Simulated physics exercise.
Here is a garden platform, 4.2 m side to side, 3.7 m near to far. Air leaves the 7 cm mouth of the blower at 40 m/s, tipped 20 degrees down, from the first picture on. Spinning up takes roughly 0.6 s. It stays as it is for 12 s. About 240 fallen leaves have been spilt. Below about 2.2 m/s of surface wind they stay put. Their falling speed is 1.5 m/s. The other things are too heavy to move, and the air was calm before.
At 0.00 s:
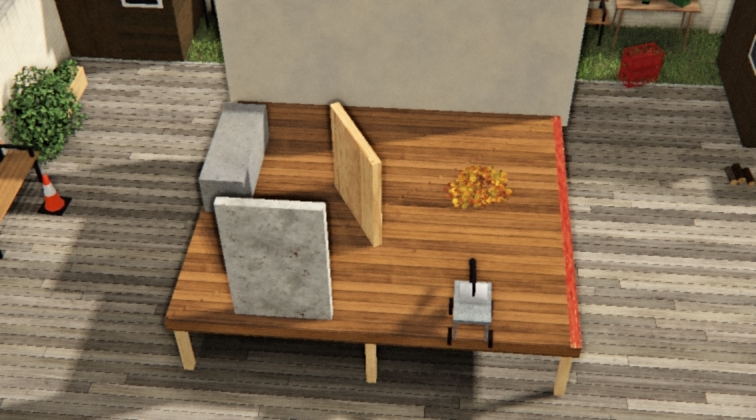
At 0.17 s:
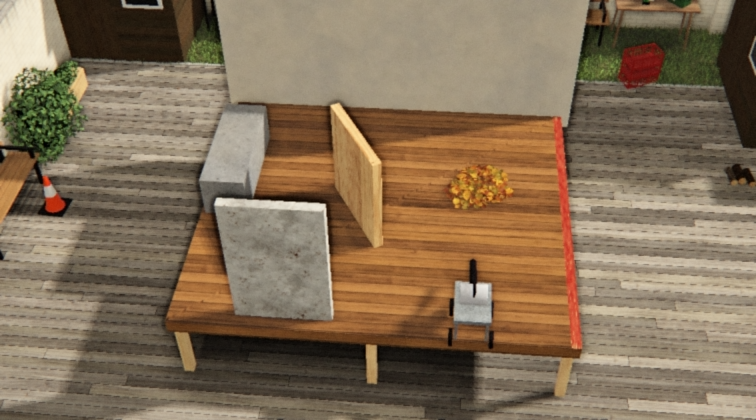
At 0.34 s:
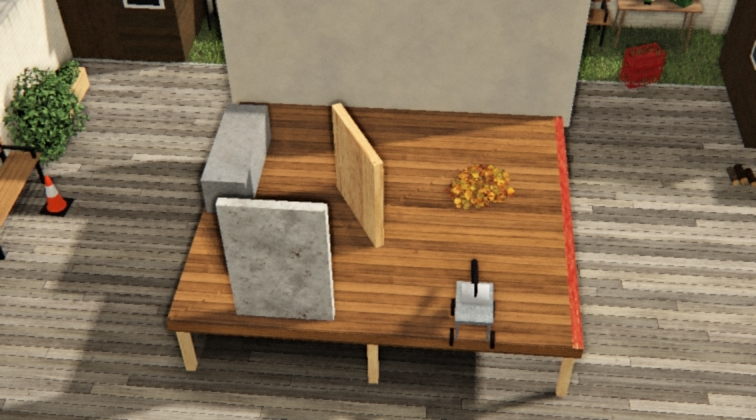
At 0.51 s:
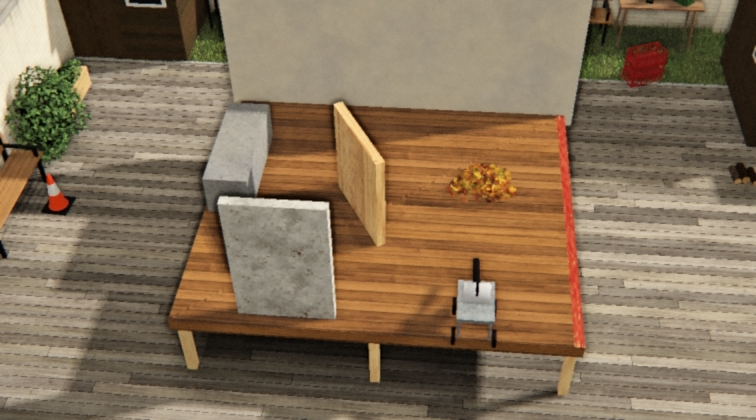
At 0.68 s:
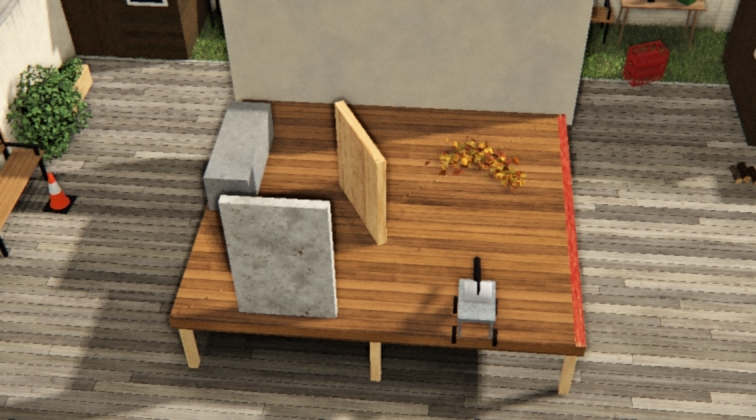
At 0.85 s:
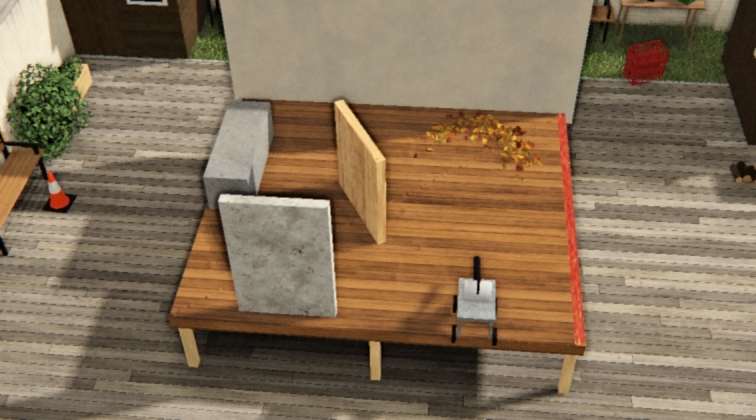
A brown wooden platform stands on grey decking, seen from above at the front, with a pale wall behind it. A grey block and upright grey and wooden screens are on the left, orange-yellow leaves at right of centre, and a small grey blower in front of them. The leaves lie still, then stir, spread and slide back towards the wall, while the view shifts very slightly.
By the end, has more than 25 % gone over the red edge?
More than a quarter over the red edge: Yes.
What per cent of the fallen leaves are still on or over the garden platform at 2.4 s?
Near 90 %.
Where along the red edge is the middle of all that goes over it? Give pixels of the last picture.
Around (565, 115).
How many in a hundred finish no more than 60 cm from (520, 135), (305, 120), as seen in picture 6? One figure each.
In turn about 10 %, 20 %.
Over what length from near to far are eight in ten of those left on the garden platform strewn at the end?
Roughly 0.0 m.
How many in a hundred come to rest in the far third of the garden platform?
About 60 %.
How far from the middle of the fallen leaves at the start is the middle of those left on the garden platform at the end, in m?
Roughly 1.6 m.
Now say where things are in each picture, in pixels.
The middle of the fallen leaves is near (478, 187), none has stirred yet and the mouth of the blower is at (473, 261), in the first picture.
The middle of the fallen leaves is near (479, 186), none has stirred yet and the red edge is centred on (570, 218), in the second picture.
The middle of the fallen leaves is near (480, 186), none has stirred yet, the top of a screen is at (357, 133) and the top of a screen is at (271, 205), in the third picture.
The middle of the fallen leaves is near (483, 186), the farthest in sight from the blower is at (495, 168) and about 15 % have left their places, in the fourth picture.
The middle of the fallen leaves is near (487, 163), the farthest in sight from the blower is at (473, 140) and about 90 % have left their places, in the fifth picture.
The middle of the fallen leaves is near (486, 132), the farthest in sight from the blower is at (489, 116) and all have left their places, in the sixth picture.
After 2.4 s, 13 % are over the red edge; the middle of those still in play is near (486, 108); 20 % have settled or left.
After 3.8 s, 22 % are over the red edge; the middle of those still in play is near (481, 108); 34 % have settled or left.
After 6.6 s, 31 % are over the red edge; the middle of those still in play is near (474, 109); 48 % have settled or left.
After 12.0 s, at the end, 45 % are over the red edge; the middle of those still in play is near (441, 107).
